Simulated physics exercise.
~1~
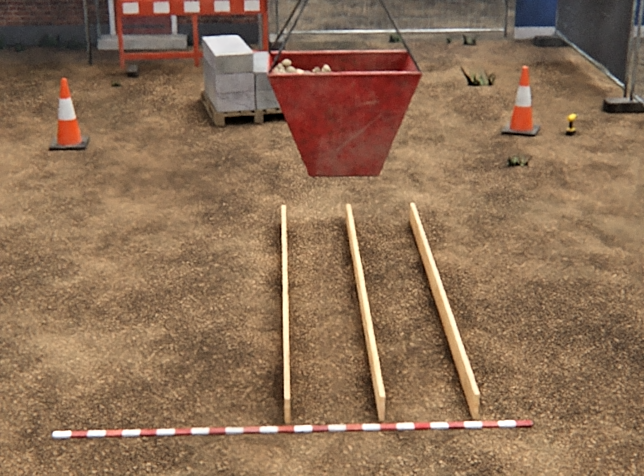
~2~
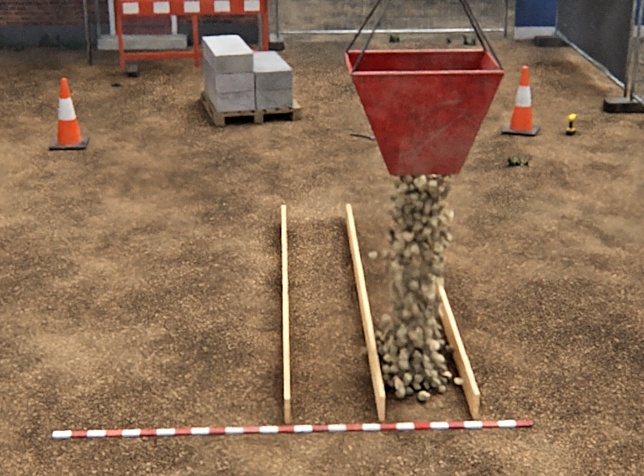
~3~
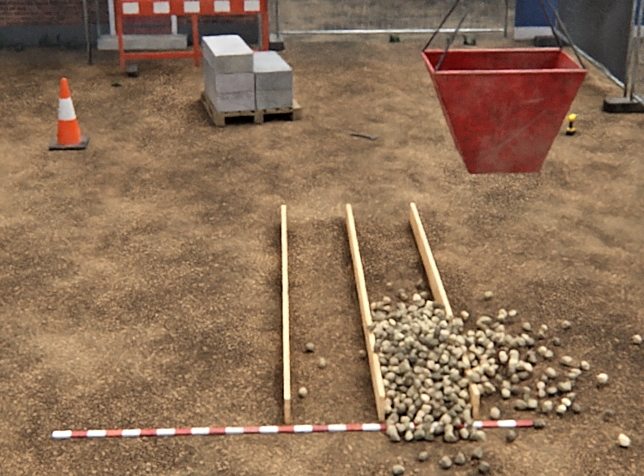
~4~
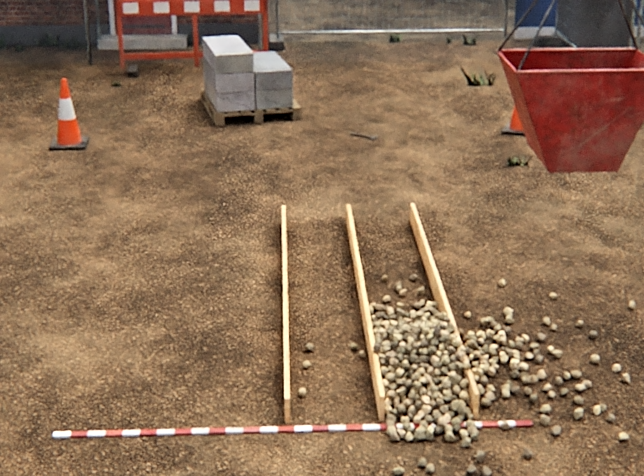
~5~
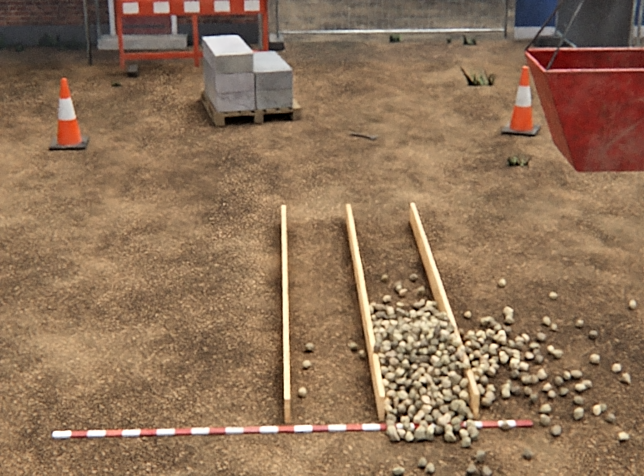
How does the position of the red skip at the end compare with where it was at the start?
At the start the skip hangs near the middle of the view, above the far ends of the planks. By the end it is well to the right, partly cut off by the right edge and at about the same height.
